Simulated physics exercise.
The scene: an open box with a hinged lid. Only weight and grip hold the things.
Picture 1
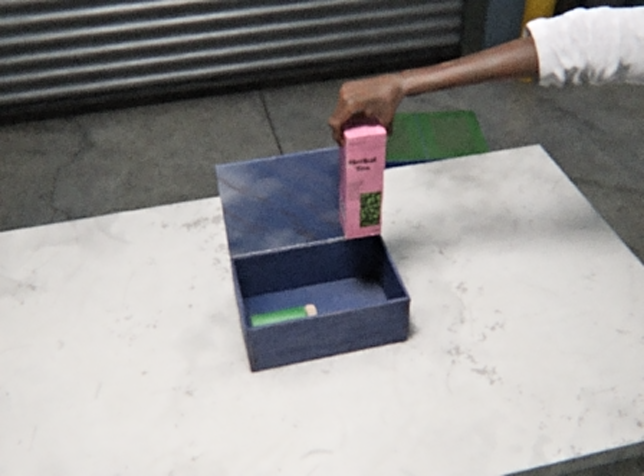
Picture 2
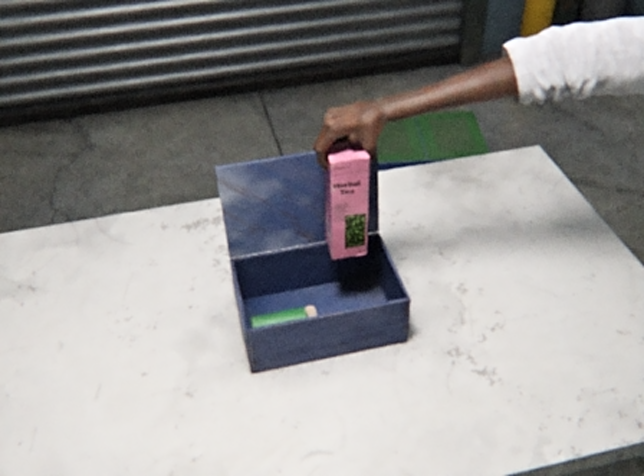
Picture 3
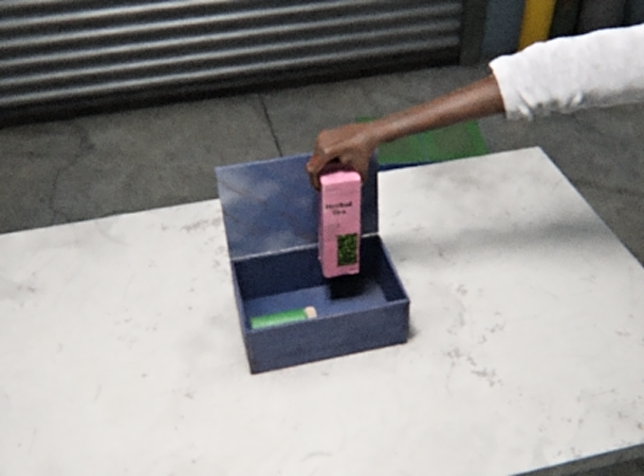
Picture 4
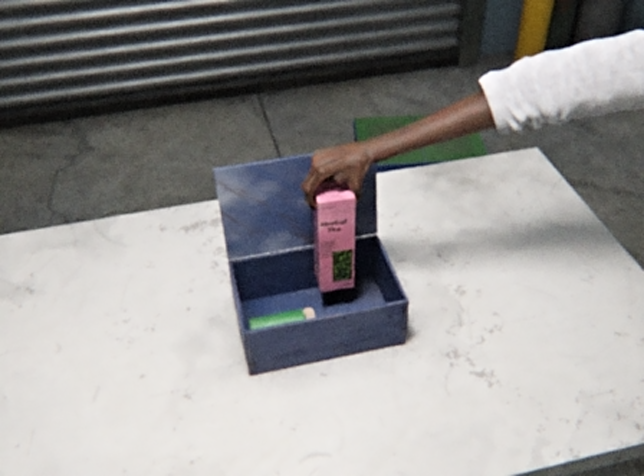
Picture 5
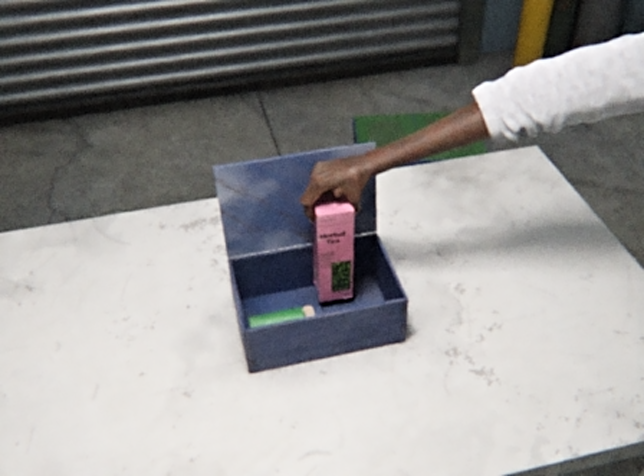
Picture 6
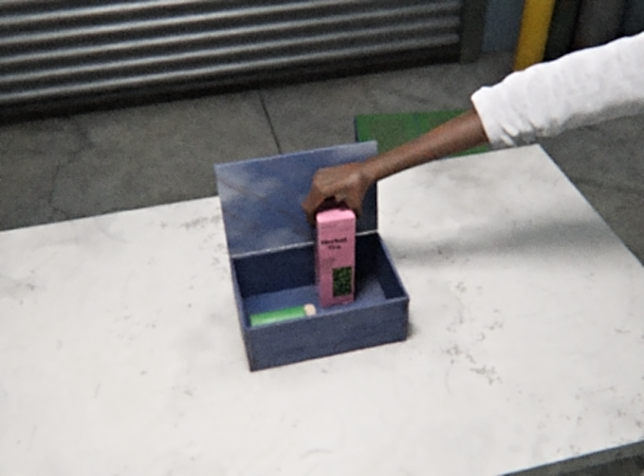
On a pale tabletop, a hand lowers a pink carton into an open blue box.
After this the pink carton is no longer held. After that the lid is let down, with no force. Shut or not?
The lid stays ajar.
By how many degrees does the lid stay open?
Some 85° above the rim.
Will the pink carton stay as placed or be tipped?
The pink carton keeps its pose.
Then, 1.00 s after the last picture, lid starting down.
Then, 1.10 s after the last picture, pink carton resting near (334, 255).
At rest, lid 83° above the rim; both in place. Seen from the same camera at the end, pink carton near (334, 255).
